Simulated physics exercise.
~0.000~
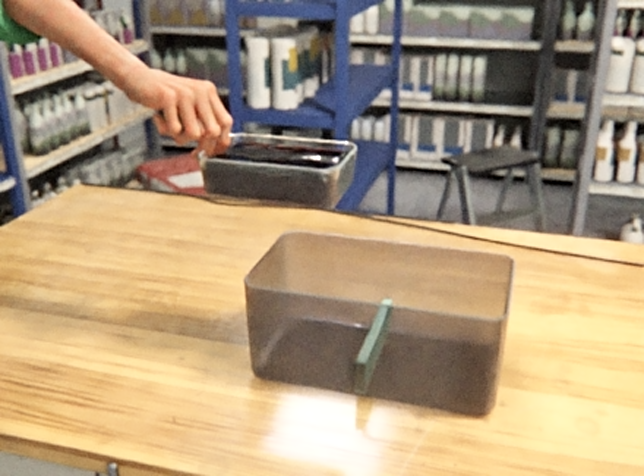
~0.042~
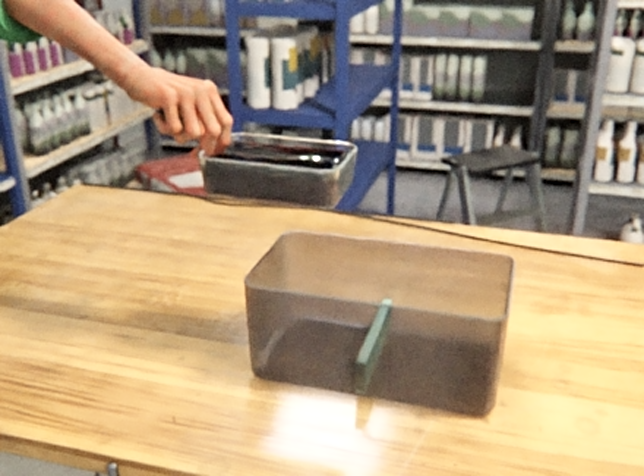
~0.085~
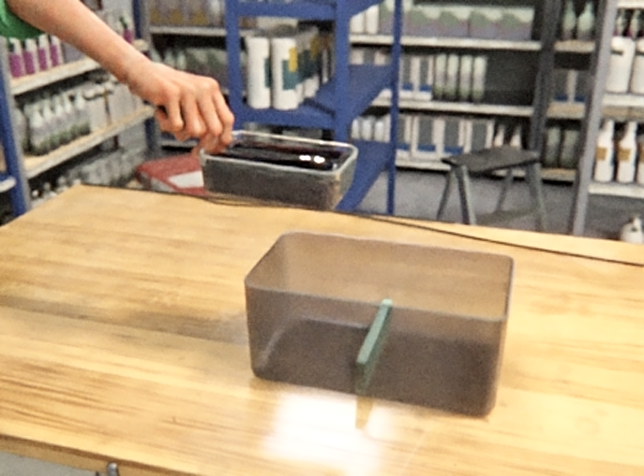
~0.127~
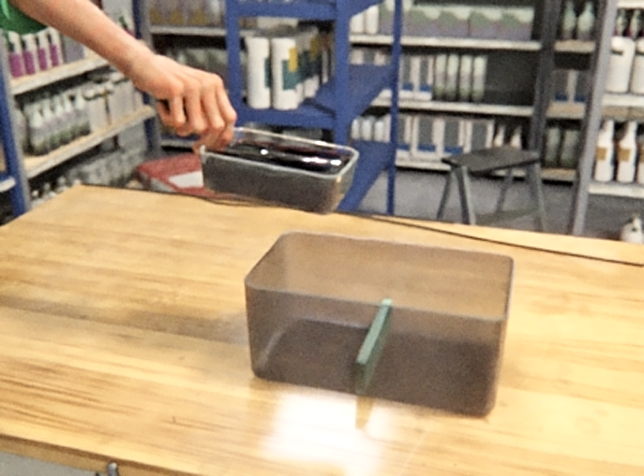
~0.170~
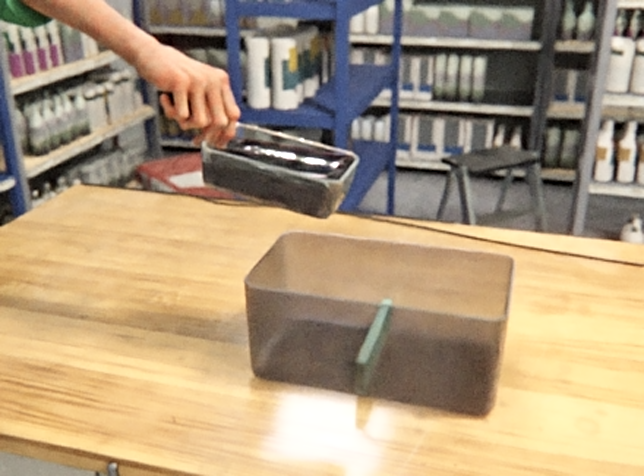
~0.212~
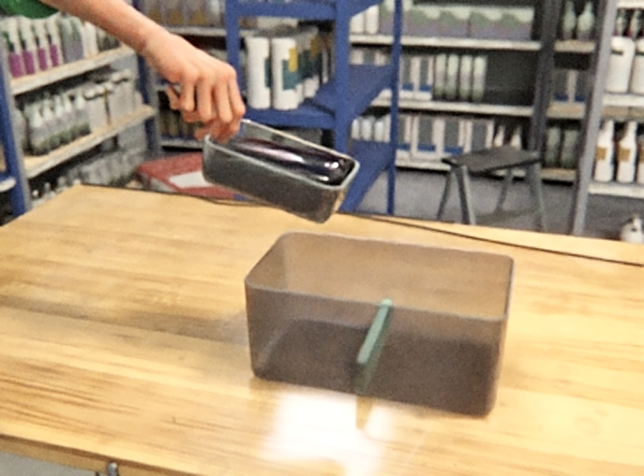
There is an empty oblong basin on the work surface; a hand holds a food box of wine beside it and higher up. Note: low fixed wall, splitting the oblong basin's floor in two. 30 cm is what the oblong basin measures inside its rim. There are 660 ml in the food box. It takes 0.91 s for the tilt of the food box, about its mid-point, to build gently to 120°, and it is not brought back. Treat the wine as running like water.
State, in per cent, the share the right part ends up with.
The right part ends up with roughly 73 %.
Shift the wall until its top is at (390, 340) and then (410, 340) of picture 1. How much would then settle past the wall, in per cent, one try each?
I'd put it at about 55 per cent for the first and about 20 per cent for the second.
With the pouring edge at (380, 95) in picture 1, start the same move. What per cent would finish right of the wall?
Result then: Approx. 80 %.
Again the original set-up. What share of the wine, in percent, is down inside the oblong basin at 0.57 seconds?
I'd estimate some 62 percent of the liquid.
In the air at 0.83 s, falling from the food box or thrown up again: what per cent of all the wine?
About 1 percent.
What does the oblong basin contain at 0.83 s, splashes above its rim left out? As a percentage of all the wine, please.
Some 98 per cent.
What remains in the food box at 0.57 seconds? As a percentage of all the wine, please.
8 %.
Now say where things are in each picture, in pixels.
The first picture shows tilt 0°; pouring edge (348, 159); surface from (218, 151) to (347, 162); the oblong basin's rim runs from (265, 256) to (511, 287); the wall's top is at (376, 329).
The second picture shows tilt 1°; pouring edge (348, 159); surface from (218, 151) to (347, 162).
The third picture shows tilt 3°; pouring edge (349, 162); surface from (218, 149) to (348, 164).
The fourth picture shows tilt 6°; pouring edge (349, 166); surface from (220, 148) to (349, 165).
The fifth picture shows tilt 10°; pouring edge (350, 171); surface from (220, 146) to (350, 168).
The sixth picture shows tilt 15°; pouring edge (350, 178); surface from (220, 146) to (351, 174); 2 per cent is over the edge.
By 0.57 s the tilt is 83° and 8 per cent is still to pour, 9 is left of the wall and 52 right of it.
By 0.83 s the tilt is 118° and 0 per cent is still to pour, 25 is left of the wall and 73 right of it.
By 1.11 s the tilt is 120° and 0 per cent is still to pour, 26 is left of the wall and 73 right of it.
By 1.41 s the tilt is 120° and 0 per cent is still to pour, 26 is left of the wall and 73 right of it.
At rest 26 per cent lies left of the wall, 73 right of it and 1 outside.
